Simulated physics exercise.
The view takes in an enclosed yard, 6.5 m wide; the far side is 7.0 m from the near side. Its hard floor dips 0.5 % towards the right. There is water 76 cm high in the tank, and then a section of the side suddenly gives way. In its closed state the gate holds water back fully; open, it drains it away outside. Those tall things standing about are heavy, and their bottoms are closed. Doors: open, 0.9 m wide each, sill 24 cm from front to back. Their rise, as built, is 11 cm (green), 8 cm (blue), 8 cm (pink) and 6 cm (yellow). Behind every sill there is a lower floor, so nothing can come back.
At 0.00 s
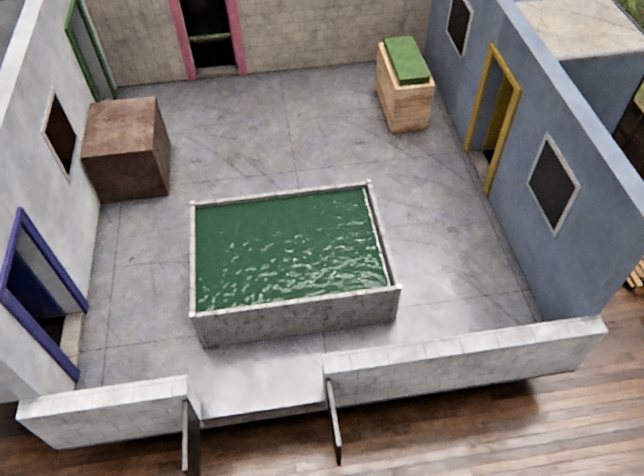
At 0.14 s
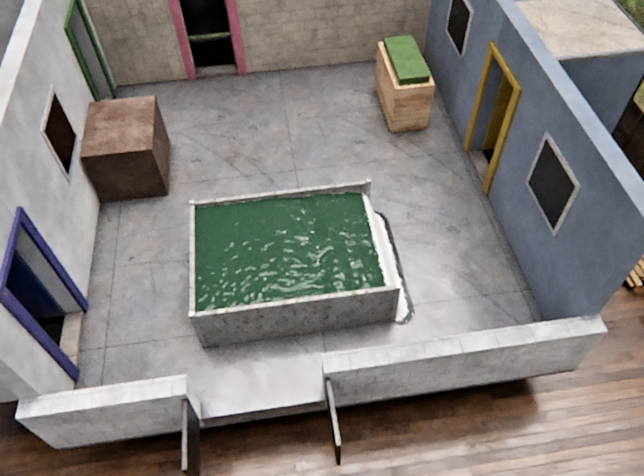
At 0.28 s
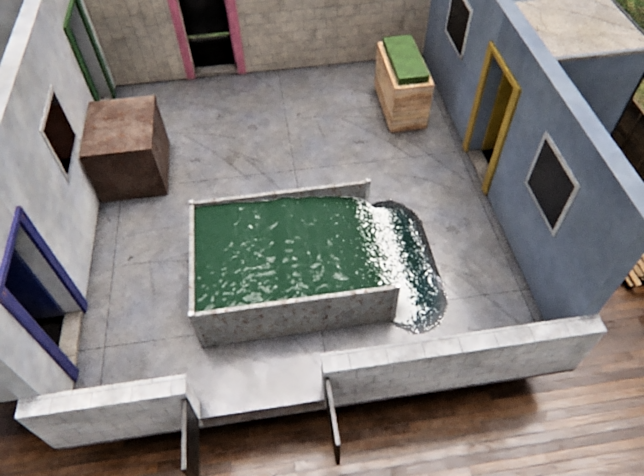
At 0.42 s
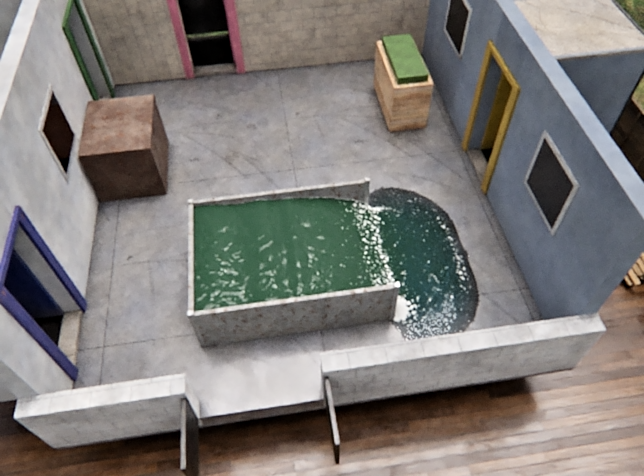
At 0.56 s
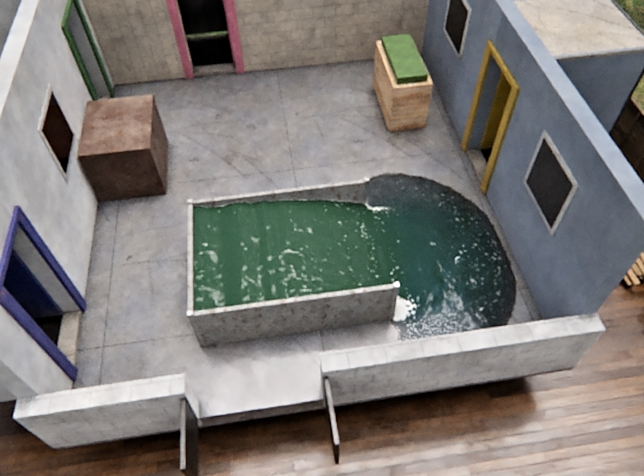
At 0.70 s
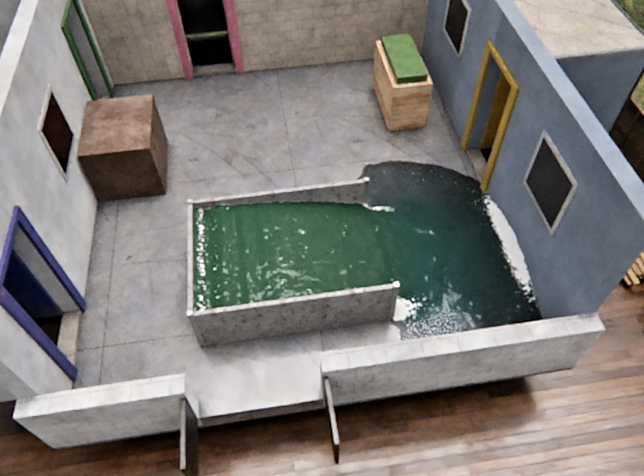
At the start, a walled yard holds a rectangular tank of green water, with a brown block and a green-topped crate nearby. The tank's right side opens and water pours out, foaming onto the grey floor. The dark pool spreads rightward, reaching the blue wall near the yellow door frame.
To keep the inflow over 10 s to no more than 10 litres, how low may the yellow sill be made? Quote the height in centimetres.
No lower than about 26 cm.
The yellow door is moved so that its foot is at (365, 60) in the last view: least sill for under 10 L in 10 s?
Roughly 15 cm, give or take.
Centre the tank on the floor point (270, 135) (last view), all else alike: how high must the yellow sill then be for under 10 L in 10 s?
Roughly 33 cm is needed.
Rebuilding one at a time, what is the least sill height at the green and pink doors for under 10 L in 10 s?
Some 16 cm for green, some 7.0 cm for pink.
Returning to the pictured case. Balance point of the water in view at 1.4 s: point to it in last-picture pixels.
(365, 267), roughly.
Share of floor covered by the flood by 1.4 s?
Roughly 20 percent of the floor.
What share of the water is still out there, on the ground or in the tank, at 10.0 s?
Something near 84 out of a hundred parts.
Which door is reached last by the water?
Final door: Green.
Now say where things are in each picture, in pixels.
The tank at (289, 246) is whole and still, 76 cm deep; the yellow door at (489, 126) is dry, in the first frame.
Water pours out at (378, 253) and has run 0.3 m, to (408, 309); about 7 cm deep outside, 76 cm at the back, in the second frame.
Water pours out at (377, 255) and has run 0.8 m, to (430, 264); about 13 cm deep outside, 76 cm at the back, in the third frame.
The front is at (472, 292), 1.3 m from the gap at (376, 256); 3.1 m2 of floor is wet, 76 cm left at the back, in the fourth frame.
The front is at (501, 253), 2.0 m from the gap at (376, 256); 5.3 m2 of floor is wet, 75 cm left at the back, in the fifth frame.
The front is at (482, 187), 2.2 m from the gap at (375, 256); 6.9 m2 of floor is wet, 68 cm left at the back; 0.3 m in a straight line remain to the yellow door at (487, 124), in the sixth frame.
After 1.4 s water covers 20 % of the floor, deepest (56 cm) near (549, 334); 20 cm at the yellow door, 19 litres in over its 6 cm sill.
After 3.0 s water covers 35 % of the floor, deepest (45 cm) near (423, 58); 18 cm at the yellow door, 145 litres in over its 6 cm sill.
After 10.0 s water covers 100 % of the floor, deepest (15 cm) near (106, 142); 8 cm at the yellow door, 273 litres in over its 6 cm sill.
At the yellow door as built, the water arrived by 0.9 s and peaked near 22 cm at 1.8 s.
Run again over the same 10 s with other heights there, 28 litres in over 21.5 cm, 3 litres over 29 cm. The limit of 10 litres is kept from about 26 cm up.
